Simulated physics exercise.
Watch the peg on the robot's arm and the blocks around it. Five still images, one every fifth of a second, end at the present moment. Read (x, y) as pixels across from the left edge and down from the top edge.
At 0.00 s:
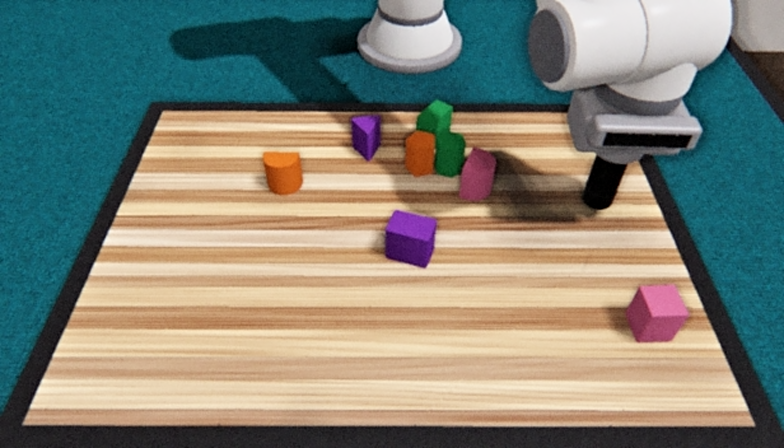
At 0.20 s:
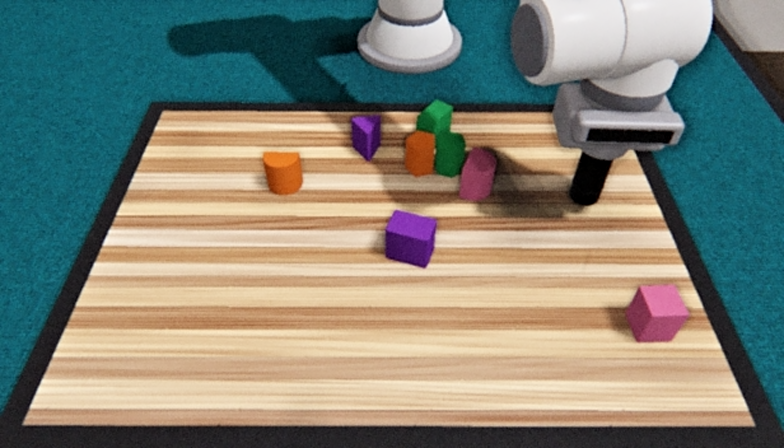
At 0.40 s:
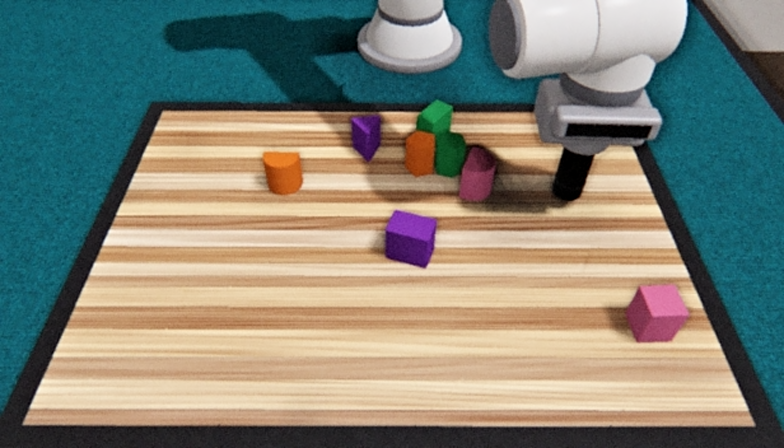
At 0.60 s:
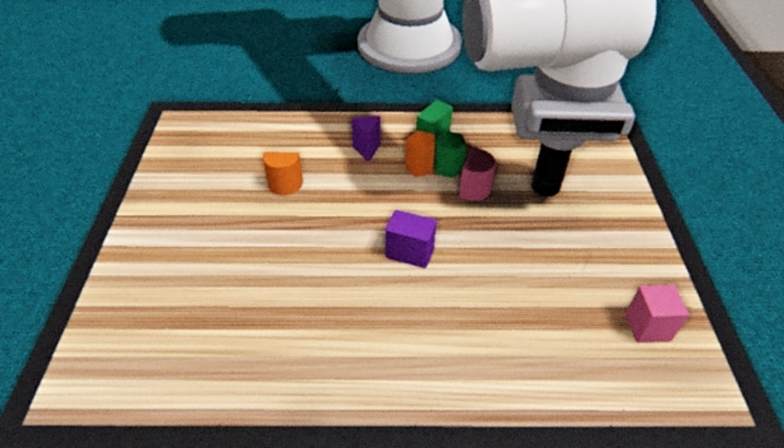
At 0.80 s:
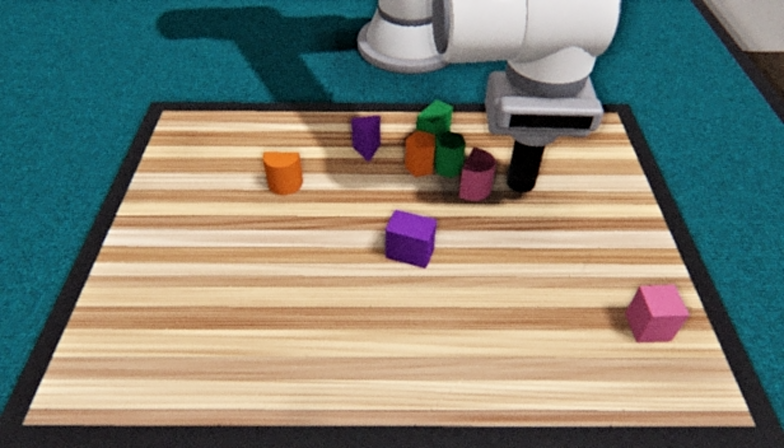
Over the wooden board, the robot arm moves its black peg left while the blocks stay still.
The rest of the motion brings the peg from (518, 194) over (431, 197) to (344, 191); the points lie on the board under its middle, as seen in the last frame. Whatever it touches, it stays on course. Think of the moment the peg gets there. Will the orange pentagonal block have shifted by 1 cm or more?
Yes, that is how it ends up.
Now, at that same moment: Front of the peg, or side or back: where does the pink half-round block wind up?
The block gets away.
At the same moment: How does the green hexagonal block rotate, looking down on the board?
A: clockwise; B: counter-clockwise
The answer is A.
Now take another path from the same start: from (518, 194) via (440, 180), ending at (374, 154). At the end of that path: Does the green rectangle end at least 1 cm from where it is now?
Yes
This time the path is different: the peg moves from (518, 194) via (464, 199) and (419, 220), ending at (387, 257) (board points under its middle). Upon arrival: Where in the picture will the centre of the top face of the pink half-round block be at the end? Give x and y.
Its top middle will sit at (437, 155).
The first path, step by step. One third of the way, peg (462, 188); green hexagonal block (447, 135), turned 20° clockwise; pink half-round block (443, 153), turned 60° clockwise.
Two thirds of the way, peg (401, 185); orange pentagonal block (412, 128), turned 60° clockwise; green hexagonal block (447, 135), turned 25° clockwise; pink half-round block (400, 145).
At the end, peg (343, 181); orange half-round block still; orange pentagonal block (412, 128), turned 60° clockwise; green hexagonal block (447, 135), turned 25° clockwise; pink half-round block (397, 145), turned 135° clockwise.
